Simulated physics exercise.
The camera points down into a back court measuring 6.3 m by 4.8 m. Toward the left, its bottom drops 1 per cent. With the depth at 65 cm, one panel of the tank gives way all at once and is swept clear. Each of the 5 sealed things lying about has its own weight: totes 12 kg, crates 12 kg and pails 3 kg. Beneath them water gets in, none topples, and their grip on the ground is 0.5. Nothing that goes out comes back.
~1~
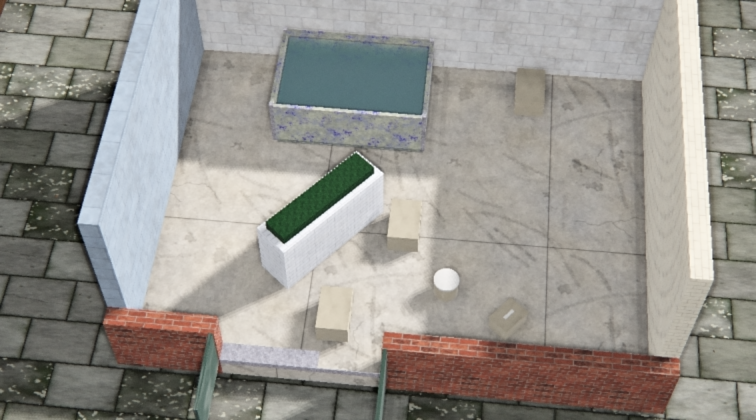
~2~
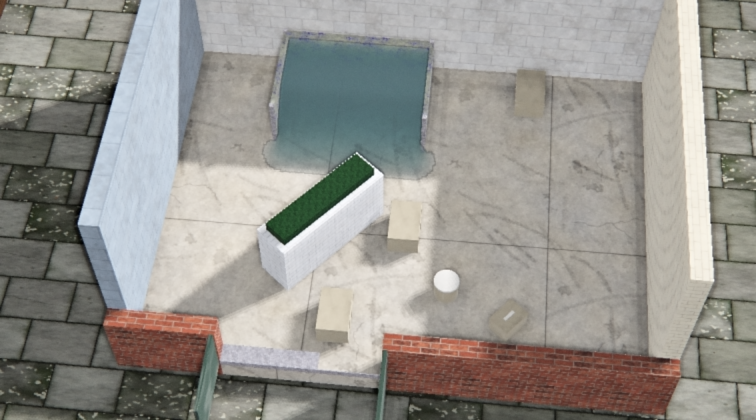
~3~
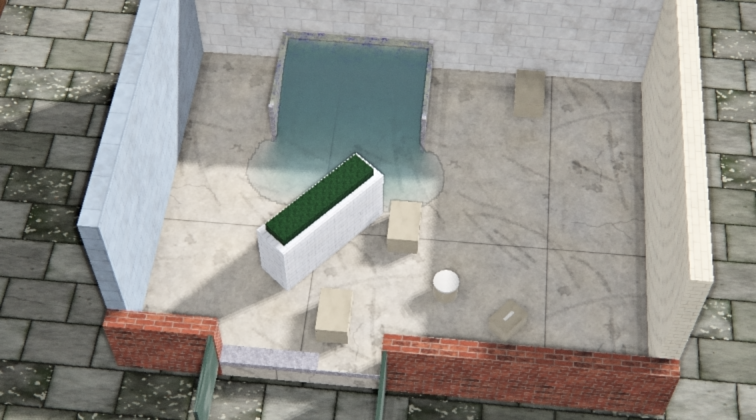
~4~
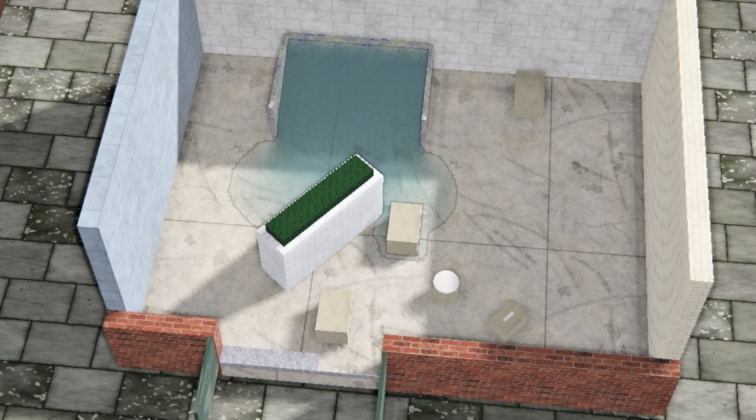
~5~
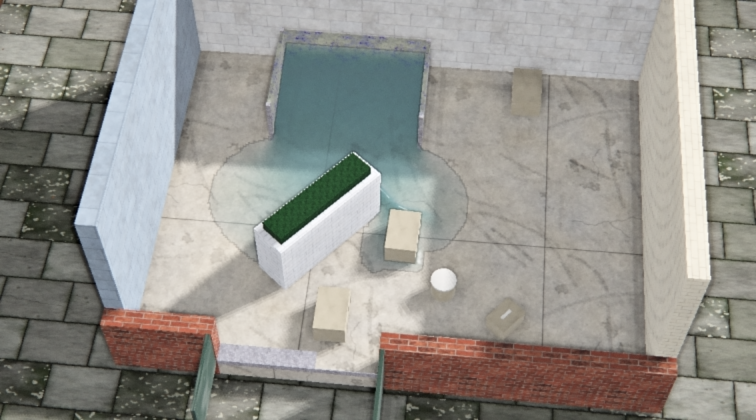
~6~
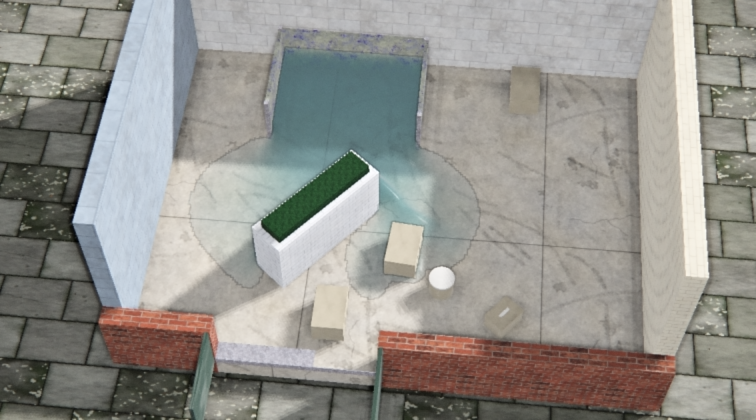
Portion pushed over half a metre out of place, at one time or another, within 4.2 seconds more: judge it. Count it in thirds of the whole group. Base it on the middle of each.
It does not fall below two thirds.
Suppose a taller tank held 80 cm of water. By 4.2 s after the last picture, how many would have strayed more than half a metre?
Then it comes to 4.
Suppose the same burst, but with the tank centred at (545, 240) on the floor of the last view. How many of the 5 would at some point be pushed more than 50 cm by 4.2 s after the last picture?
So the tally would be 4.
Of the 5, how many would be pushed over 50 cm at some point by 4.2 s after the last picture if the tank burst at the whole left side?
Count: 1.
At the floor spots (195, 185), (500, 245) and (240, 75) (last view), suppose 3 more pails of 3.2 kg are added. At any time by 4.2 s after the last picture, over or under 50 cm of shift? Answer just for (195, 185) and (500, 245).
Well, in turn they are above that and above that.
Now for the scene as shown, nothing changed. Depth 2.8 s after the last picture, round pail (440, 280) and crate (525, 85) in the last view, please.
Around 9 cm and 0 cm.
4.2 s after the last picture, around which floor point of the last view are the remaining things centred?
Averaged position, last view: Near pixel (531, 252).
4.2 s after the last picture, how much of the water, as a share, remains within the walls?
Somewhere near 90 percent, give or take.
Then, 0.4 s after the last picture 1 of 5 are over 50 cm from their spots; 0 afloat.
Then, 1.5 s after the last picture 3 of 5 are over 50 cm from their spots; 2 afloat.
Then, 2.8 s after the last picture 4 of 5 are over 50 cm from their spots; 4 afloat.
Then, 4.2 s after the last picture 4 of 5 are over 50 cm from their spots, and 4 have been at some point; 3 afloat.
